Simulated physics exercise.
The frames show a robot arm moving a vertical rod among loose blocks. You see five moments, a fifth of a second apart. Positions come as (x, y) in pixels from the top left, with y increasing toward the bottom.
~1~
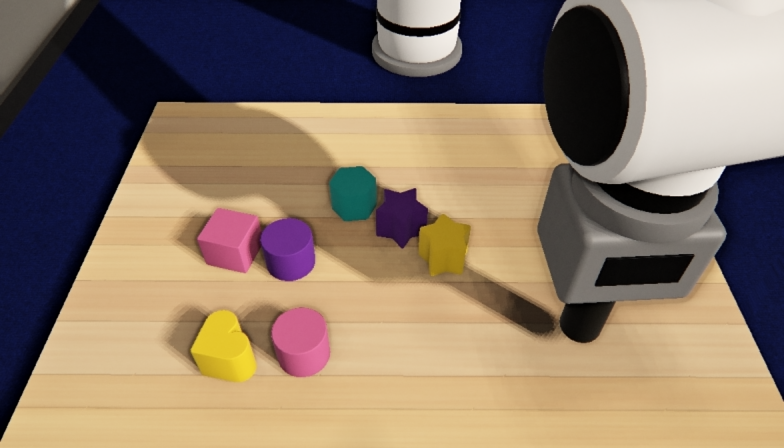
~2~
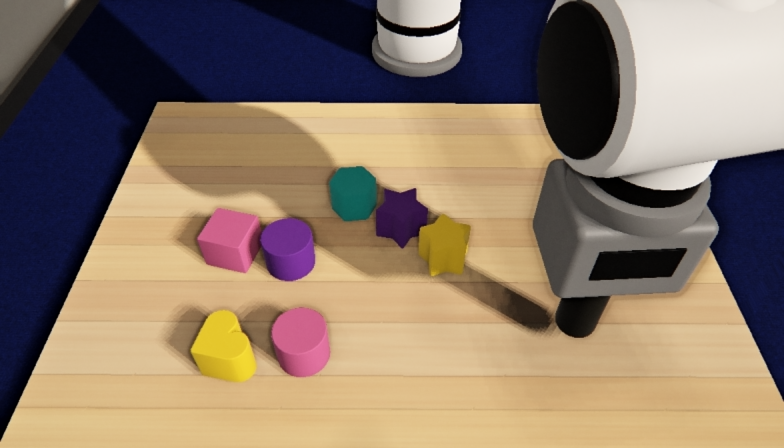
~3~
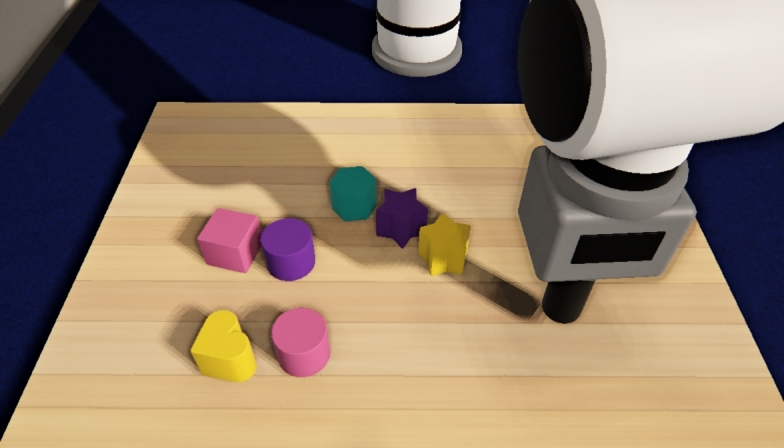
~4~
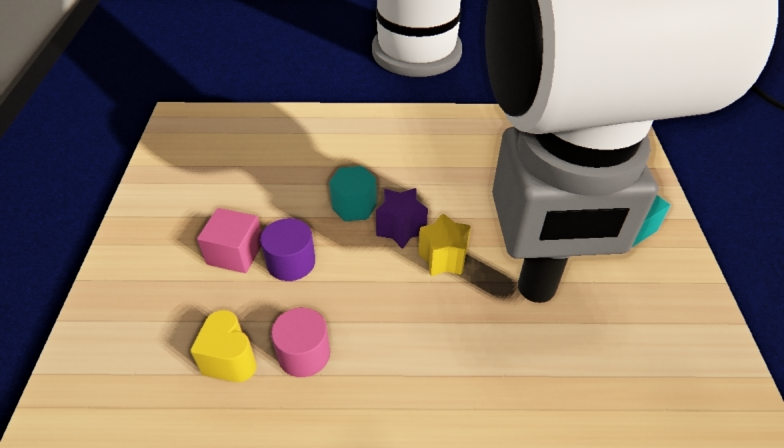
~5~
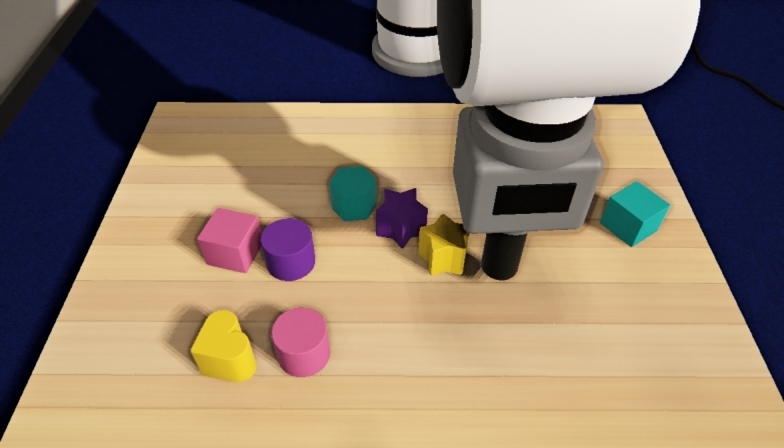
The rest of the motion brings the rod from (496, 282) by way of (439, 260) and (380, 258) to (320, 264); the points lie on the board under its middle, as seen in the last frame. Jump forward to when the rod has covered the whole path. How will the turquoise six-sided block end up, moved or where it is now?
Shifted.
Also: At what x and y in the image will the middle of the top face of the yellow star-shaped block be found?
Final place: (344, 209).
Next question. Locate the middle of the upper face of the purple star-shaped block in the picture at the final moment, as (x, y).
The spot you're after is about (357, 179) in the image.
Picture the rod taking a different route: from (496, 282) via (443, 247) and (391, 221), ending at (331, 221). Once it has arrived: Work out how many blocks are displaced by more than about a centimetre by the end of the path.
Three or more shift.
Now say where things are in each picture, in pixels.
Lower end of the rod at (579, 328), tops of blocks, purple disc at (286, 236), turquoise six-sided block at (353, 180), purple star-shaped block at (401, 203), yellow star-shaped block at (447, 233), in the first picture.
Rod at (574, 323), blocks as before, in the second picture.
Rod at (561, 309), blocks as before, in the third picture.
Rod at (536, 289), blocks as before, in the fourth picture.
Rod at (499, 268), purple disc at (286, 236), turquoise six-sided block at (353, 180), purple star-shaped block at (401, 203), yellow star-shaped block at (447, 233), in the fifth picture.
On the path given first. One third of the way, rod at (441, 245); purple star-shaped block at (386, 194), turned 15° clockwise; yellow star-shaped block at (409, 220), turned 20° clockwise.
Two thirds of the way, rod at (378, 244); turquoise six-sided block at (329, 160); purple star-shaped block at (359, 180), turned 40° clockwise; yellow star-shaped block at (361, 209), turned 50° clockwise.
At the end, rod at (318, 250); purple disc at (273, 236); turquoise six-sided block at (328, 157), turned 15° anticlockwise; purple star-shaped block at (357, 179), turned 50° clockwise; yellow star-shaped block at (344, 209), turned 80° clockwise.
